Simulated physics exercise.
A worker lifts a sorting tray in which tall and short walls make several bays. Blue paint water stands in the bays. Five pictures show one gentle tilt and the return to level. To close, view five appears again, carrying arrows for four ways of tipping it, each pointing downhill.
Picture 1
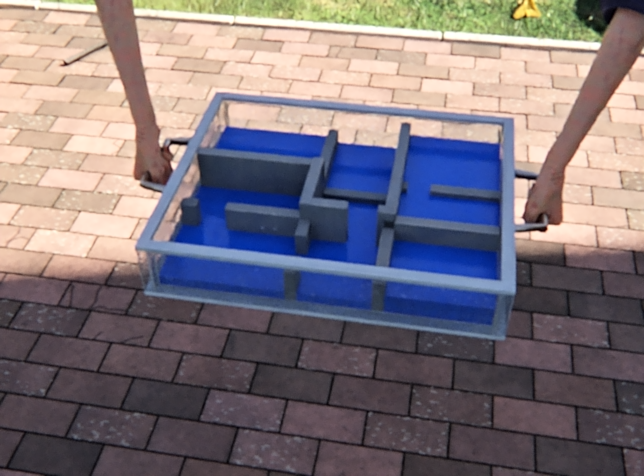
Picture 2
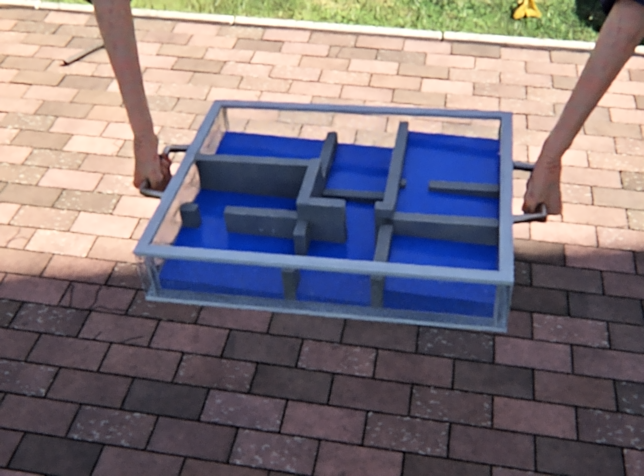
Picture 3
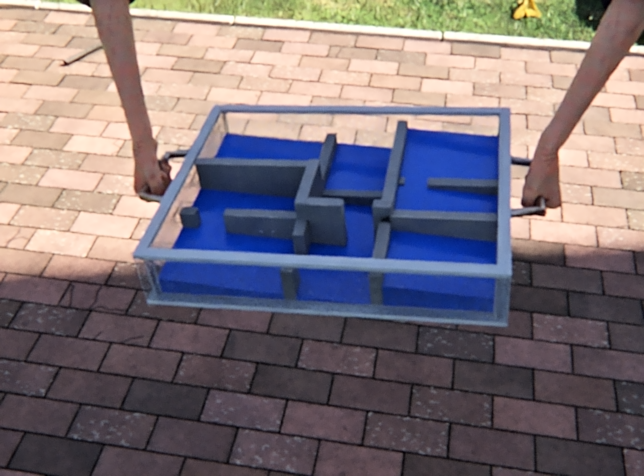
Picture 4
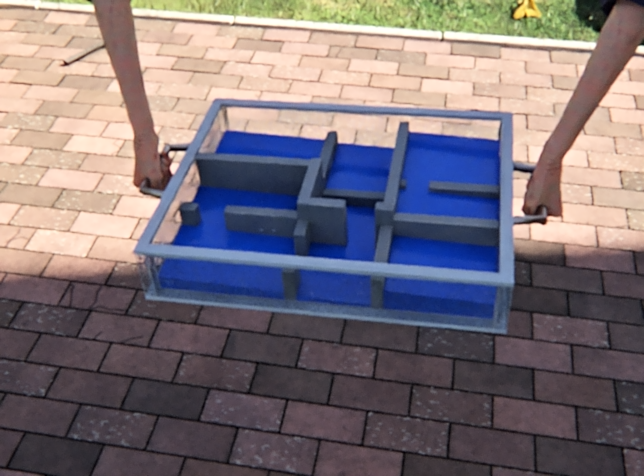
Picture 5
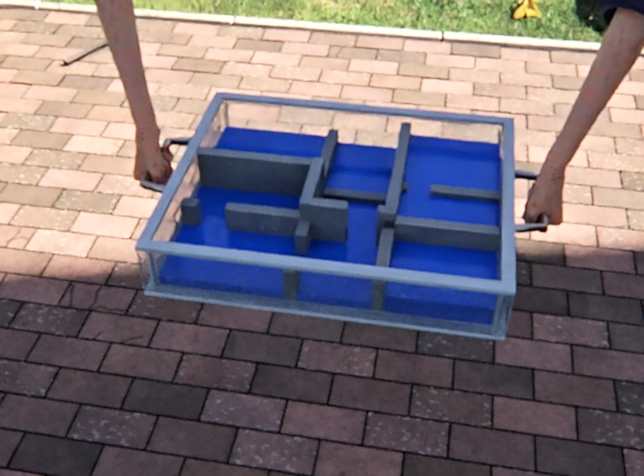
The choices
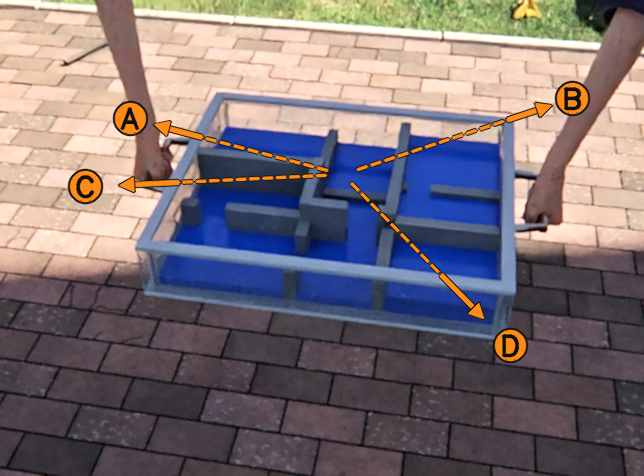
On a brick pavement, two hands holding a clear-sided tray of blue liquid with grey walls, tilting it slightly left, then levelling it.
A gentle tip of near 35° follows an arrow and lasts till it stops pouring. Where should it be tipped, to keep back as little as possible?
D is best.
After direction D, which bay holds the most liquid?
That is the front right bay.
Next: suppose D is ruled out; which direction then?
Direction B.
On the marked copy, A ends at (159, 126); B ends at (546, 107); C ends at (124, 184); D ends at (480, 314).
With A, about 56 % stays in the tray, the largest part in the back left bay.
With B, about 39 % stays in the tray, the largest part in the back right bay.
With C, about 55 % stays in the tray, the largest part in the back left bay.
With D, about 30 % stays in the tray, the largest part in the front right bay.
